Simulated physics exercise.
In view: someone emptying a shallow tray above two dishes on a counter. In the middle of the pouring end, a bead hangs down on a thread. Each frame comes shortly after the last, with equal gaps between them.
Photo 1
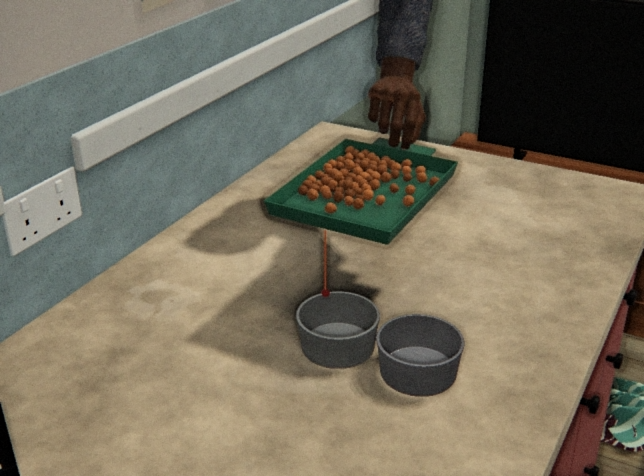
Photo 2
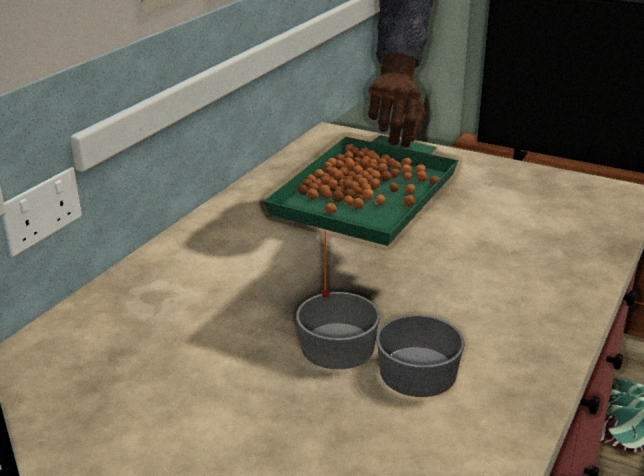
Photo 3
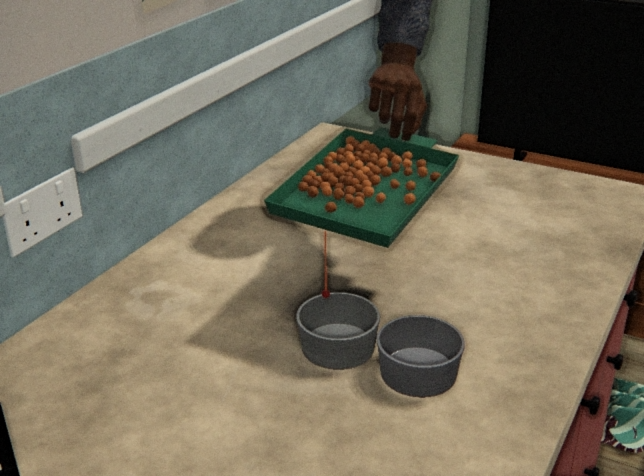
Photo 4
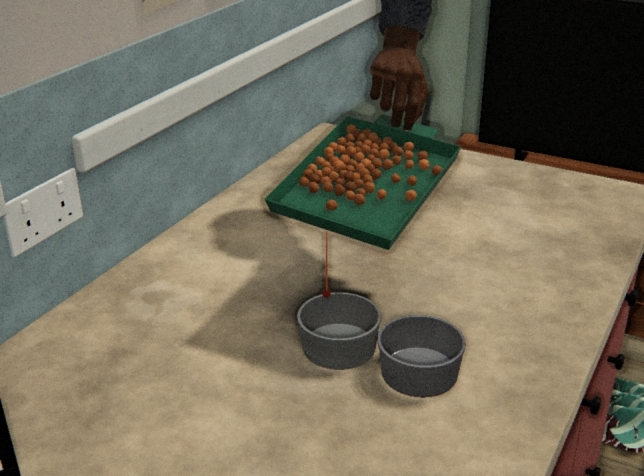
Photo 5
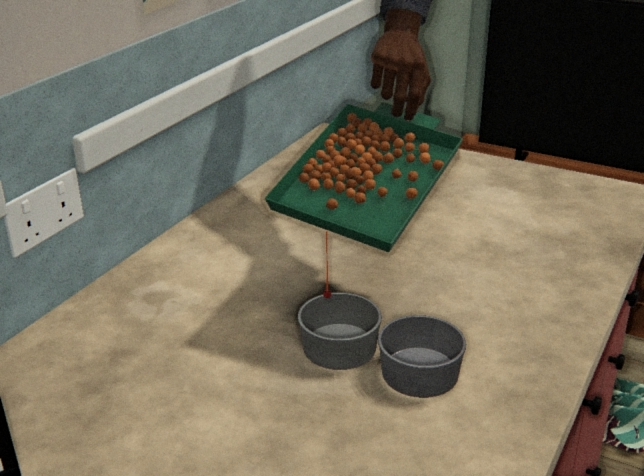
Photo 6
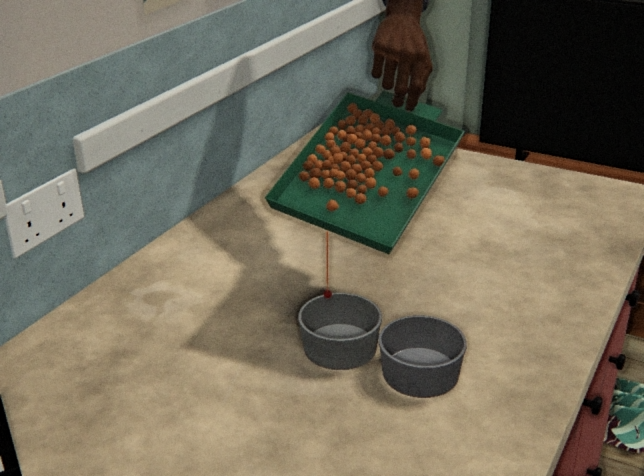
A hand slowly raised the far end of a green tray of hazelnuts above two grey dishes on a counter, tilting it toward its right corner, while a red bead hung from the near edge.
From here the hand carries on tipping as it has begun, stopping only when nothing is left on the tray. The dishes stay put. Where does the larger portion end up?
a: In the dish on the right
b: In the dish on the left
Answer: B.
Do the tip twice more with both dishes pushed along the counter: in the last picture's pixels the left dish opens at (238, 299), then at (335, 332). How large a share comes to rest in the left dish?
Close to 0 in a hundred, then close to 50 in a hundred.
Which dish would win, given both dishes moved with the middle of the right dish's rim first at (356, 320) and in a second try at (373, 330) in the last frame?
The rightmost dish, then the rightmost dish.
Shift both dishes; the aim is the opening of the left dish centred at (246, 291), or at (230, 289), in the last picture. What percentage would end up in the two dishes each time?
You'd get 20 per cent first and 0 per cent second.
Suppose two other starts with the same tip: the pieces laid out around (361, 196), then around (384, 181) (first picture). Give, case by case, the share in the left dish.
Roughly 40 and 40 percent, in that order.
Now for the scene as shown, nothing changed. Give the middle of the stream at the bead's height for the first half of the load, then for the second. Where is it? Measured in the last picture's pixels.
I'd say around (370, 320) at first, then around (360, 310).
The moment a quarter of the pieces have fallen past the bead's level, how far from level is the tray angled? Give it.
Roughly 105 degrees of tilt.
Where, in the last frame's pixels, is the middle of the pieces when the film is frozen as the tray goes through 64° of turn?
I'd mark the middle close to (366, 211).
Just after the last frame, tray tipped steeply; almost all on the tray; just a few outside both; about a tenth in the air.
A moment on, tray tipped past a quarter turn; roughly two thirds on the tray; about a tenth in the right dish; about a tenth in the left dish; just a few outside both; about a tenth in the air.
Further on, tray tipped past a quarter turn; roughly a quarter in the right dish; roughly half in the left dish; roughly a quarter outside both.
When it is over, tray tipped past a quarter turn; roughly a quarter in the right dish; roughly half in the left dish; roughly a quarter outside both.
